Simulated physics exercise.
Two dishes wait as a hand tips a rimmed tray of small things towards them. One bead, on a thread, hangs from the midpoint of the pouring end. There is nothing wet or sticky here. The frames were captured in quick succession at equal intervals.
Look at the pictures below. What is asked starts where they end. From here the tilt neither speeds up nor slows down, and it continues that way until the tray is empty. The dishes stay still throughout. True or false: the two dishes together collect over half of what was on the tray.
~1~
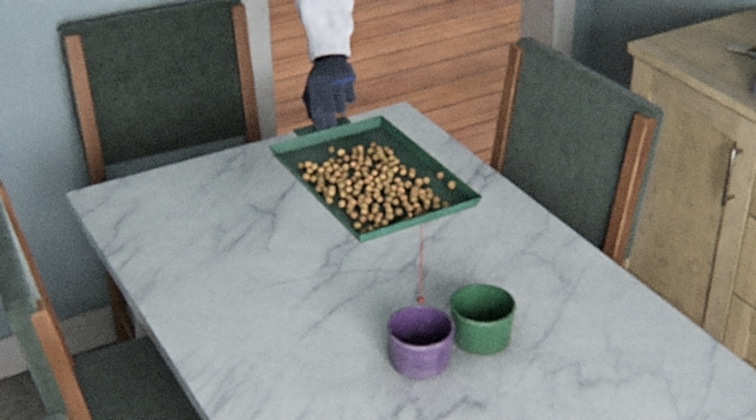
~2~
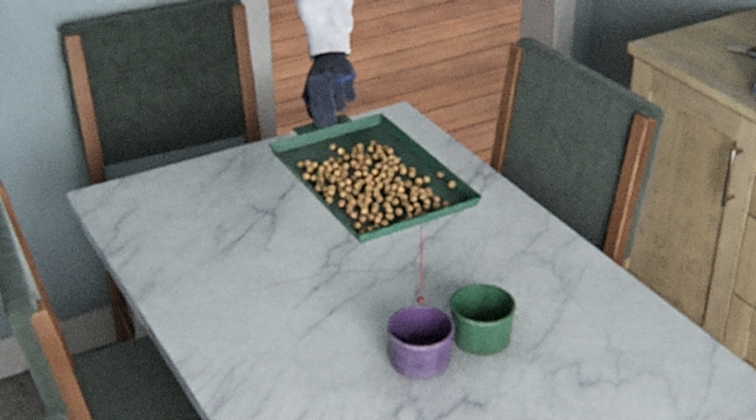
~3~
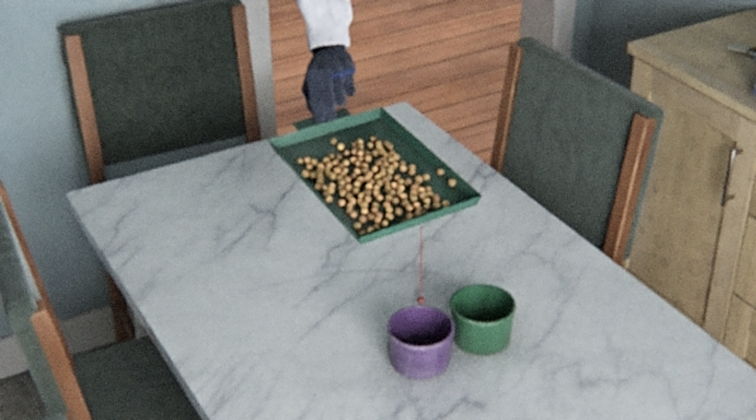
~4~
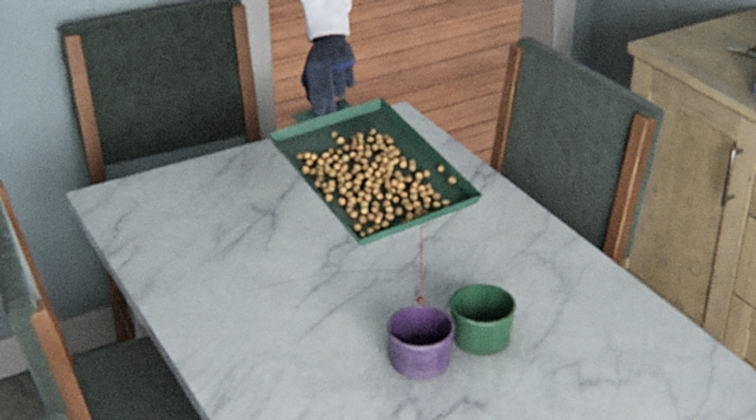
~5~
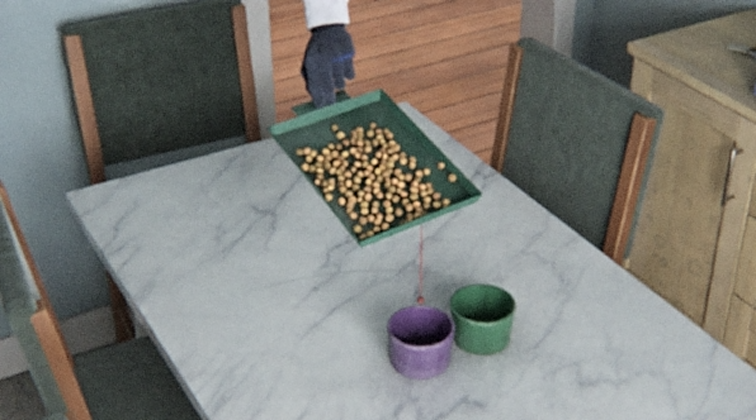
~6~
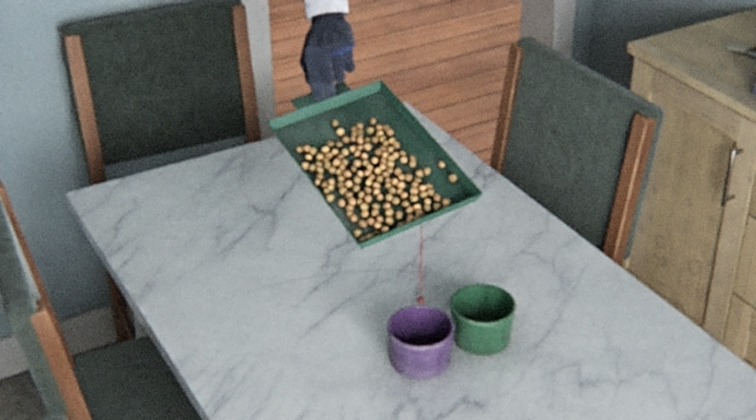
False, they collect less than half.
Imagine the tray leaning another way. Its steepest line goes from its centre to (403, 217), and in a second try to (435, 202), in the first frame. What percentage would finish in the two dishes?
Roughly 50 percent first and 80 percent second.
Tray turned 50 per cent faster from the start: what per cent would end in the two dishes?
Share: Around 10%.
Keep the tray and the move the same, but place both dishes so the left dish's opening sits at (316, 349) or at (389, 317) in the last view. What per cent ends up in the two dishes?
Close to 60 in a hundred, then close to 10 in a hundred.
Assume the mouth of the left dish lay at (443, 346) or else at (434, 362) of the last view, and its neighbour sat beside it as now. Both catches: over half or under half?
Well, a minority share the first time and a minority share the next.
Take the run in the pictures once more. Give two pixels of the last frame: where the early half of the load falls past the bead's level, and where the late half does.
It passes near (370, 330) first and then near (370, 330).
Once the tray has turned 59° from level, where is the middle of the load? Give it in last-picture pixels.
(378, 237).
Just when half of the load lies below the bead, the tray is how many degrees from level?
Angle reached: About 75°.
Soon, tray tipped steeply; about two thirds on the tray; a small part in the left dish; a small part outside both; about a quarter in the air.
A while on, tray tipped right over; a small part in the left dish; most outside both; a stray few in the air.
Towards the end, tray tipped past a quarter turn; a small part in the left dish; most outside both.
Finally, tray tipped past a quarter turn; a small part in the left dish; none in the right dish; most outside both.
